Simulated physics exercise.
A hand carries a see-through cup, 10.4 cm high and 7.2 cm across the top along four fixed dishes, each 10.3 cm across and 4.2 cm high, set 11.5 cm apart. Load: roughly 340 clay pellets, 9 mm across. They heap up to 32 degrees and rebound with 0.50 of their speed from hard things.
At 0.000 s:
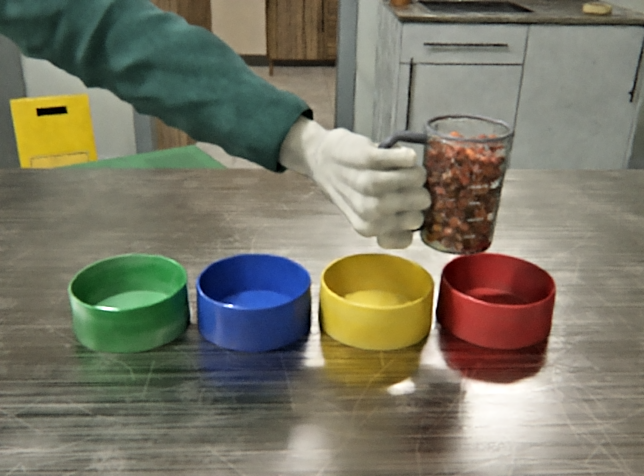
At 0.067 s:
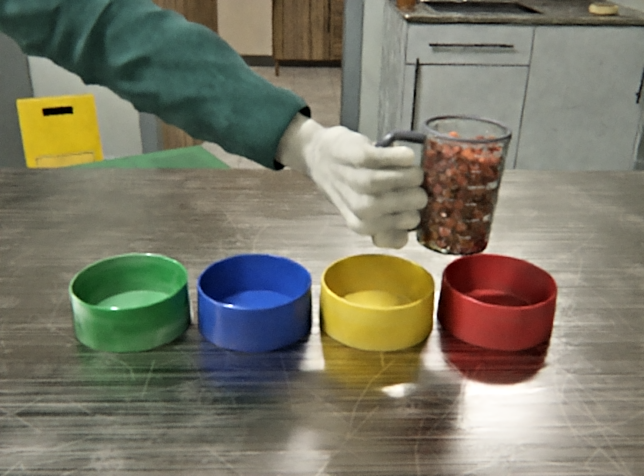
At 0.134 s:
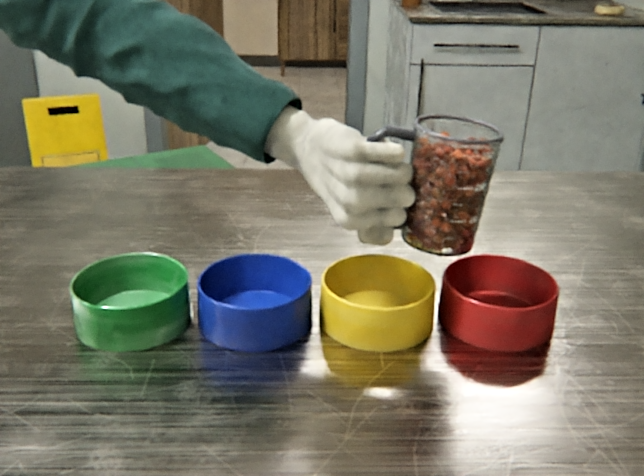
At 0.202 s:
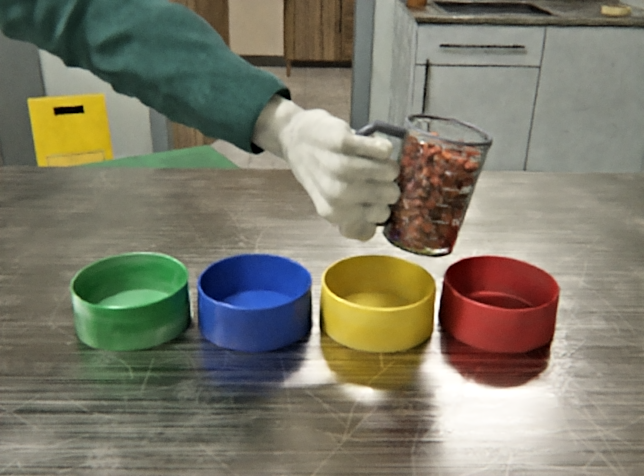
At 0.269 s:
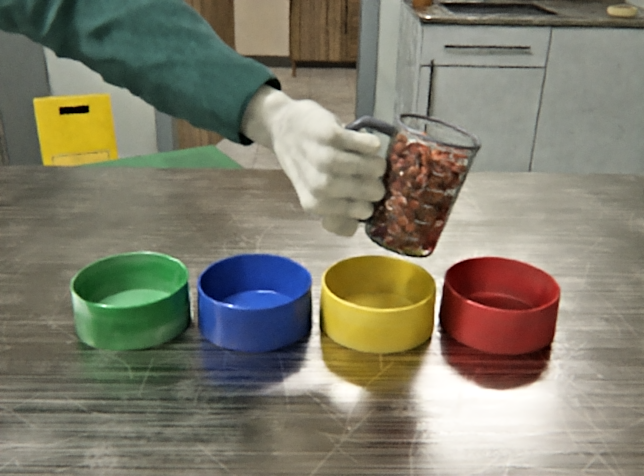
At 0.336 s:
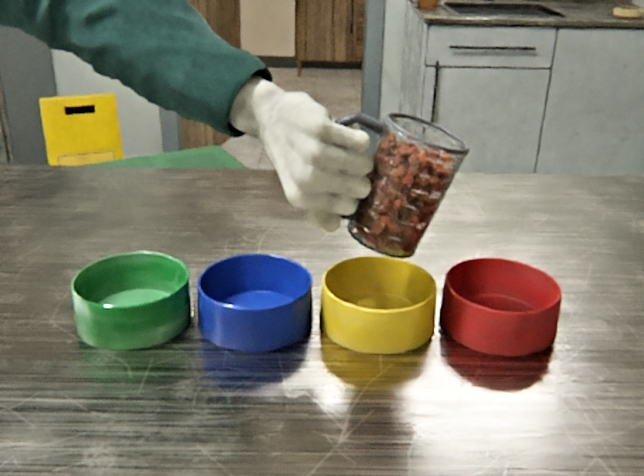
A gloved hand moving a clear cup of reddish pieces slightly left above four colored bowls while tilting it gradually to the right.
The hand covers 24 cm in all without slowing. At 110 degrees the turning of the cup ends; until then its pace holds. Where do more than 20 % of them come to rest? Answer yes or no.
Red no, blue yes, green no, yellow no, counter no.
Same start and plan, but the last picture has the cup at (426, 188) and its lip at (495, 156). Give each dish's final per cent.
Red 0, blue 30, green 0, yellow 60.
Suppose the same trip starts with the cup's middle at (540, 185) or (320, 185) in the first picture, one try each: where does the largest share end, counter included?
The winner: Yellow; green.
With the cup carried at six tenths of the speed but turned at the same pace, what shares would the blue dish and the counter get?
Blue 80, counter 10.
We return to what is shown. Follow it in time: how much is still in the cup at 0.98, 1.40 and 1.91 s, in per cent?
In turn: 100, 100, 50.
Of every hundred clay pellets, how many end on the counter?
Roughly 0 per cent.
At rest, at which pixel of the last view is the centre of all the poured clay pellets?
Around (261, 296).
After 0.98 s, tilt 62 degrees; cup holds 100 %.
After 1.40 s, tilt 90 degrees; cup holds 100 %.
After 1.91 s, tilt 110 degrees; cup holds 50 %, blue 45 %.
In the end, at 3.5 s, red 0 %, blue 100 %, green 0 %, yellow 0 %, counter 0 %.
